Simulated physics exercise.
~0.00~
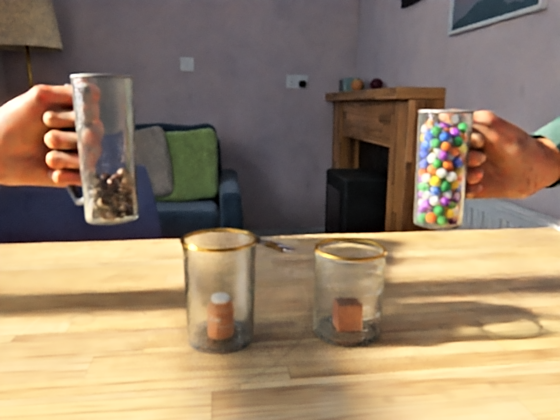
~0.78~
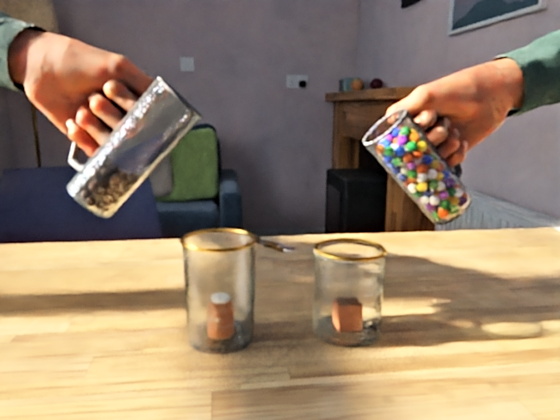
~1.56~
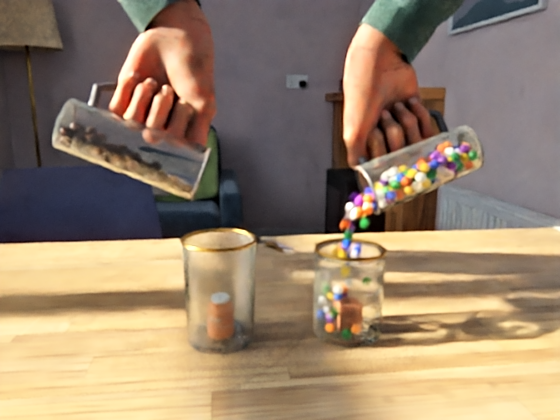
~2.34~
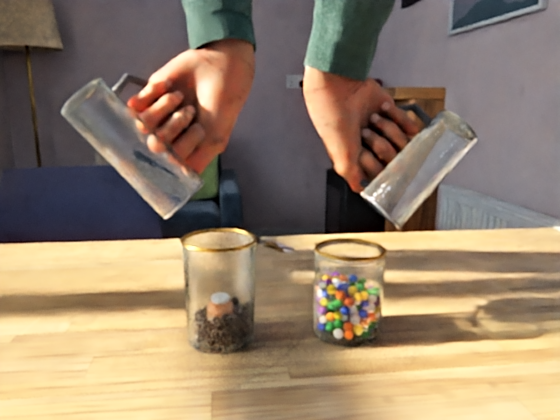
Two hands tip cups of dark bits and colourful beads into glasses, burying only the right object.
